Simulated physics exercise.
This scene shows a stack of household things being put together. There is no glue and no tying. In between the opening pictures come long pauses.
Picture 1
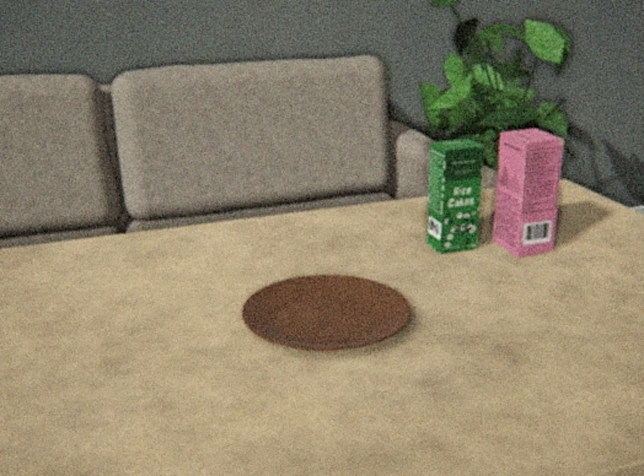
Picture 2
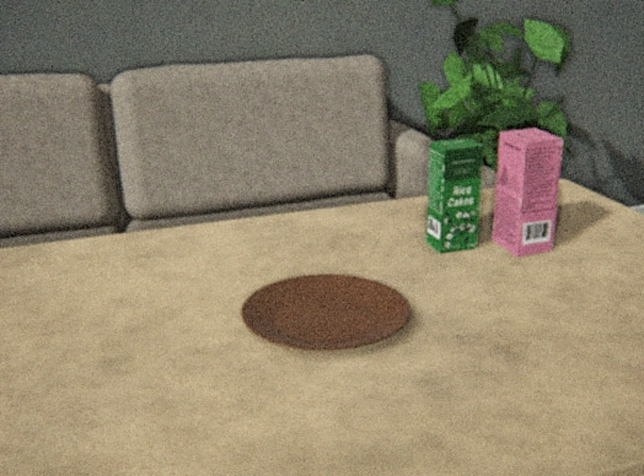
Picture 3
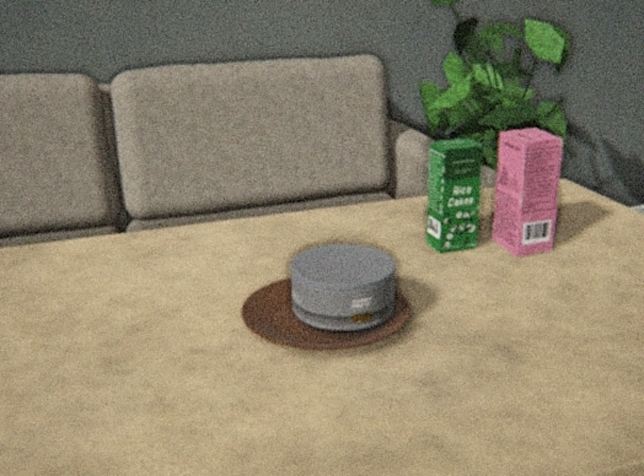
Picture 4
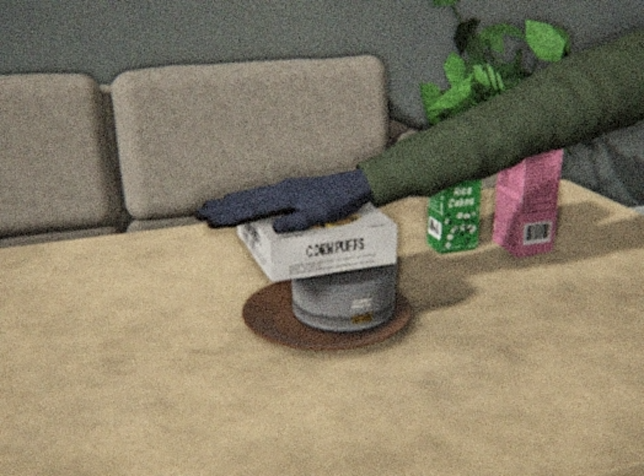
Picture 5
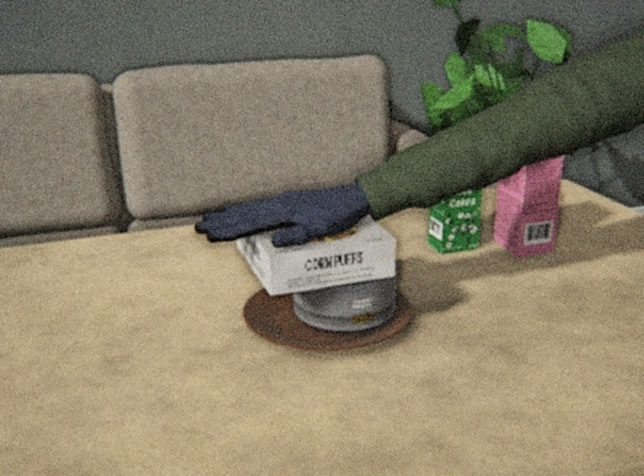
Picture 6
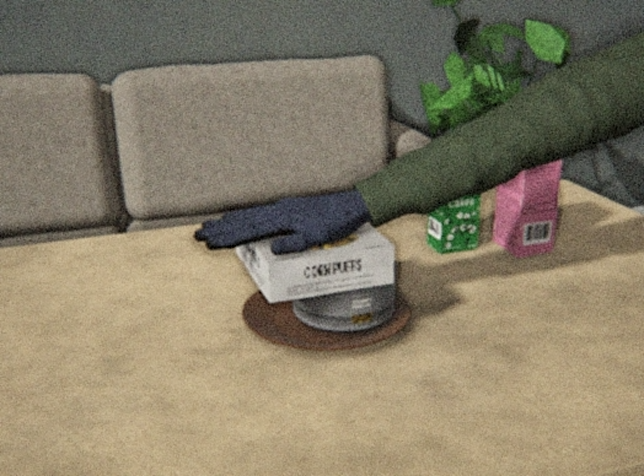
At the start, a brown plate lies on a table near a green carton and a pink carton, and then a round gray tin appears on the plate. A gloved hand then holds a white corn puffs packet over the tin and lowers it slightly, resting on top of it.
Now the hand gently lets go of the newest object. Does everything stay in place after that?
Yes, it all stays put.
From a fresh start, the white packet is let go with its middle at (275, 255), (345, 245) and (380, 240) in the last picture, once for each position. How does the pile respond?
In order, the pile tumbles down, then stands firm, and lastly stands firm.
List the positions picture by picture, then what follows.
In the first picture, the last thing is not in view yet; brown plate (326, 315).
In the second picture, the last thing is not in view yet; green carton (454, 196).
In the third picture, the last thing is not in view yet.
In the fourth picture, on its way; white packet (313, 230); green carton (455, 197).
In the fifth picture, on its way; white packet (312, 243).
In the sixth picture, in place under the hand; white packet (311, 250).
Then, 1.00 s past the last view, nothing moves.
Then, 2.10 s past the last view, white packet resting near (311, 250).
Finally, all 5 still in place. Final places as the last picture's camera would see them, white packet near (311, 250). The pile stays up.
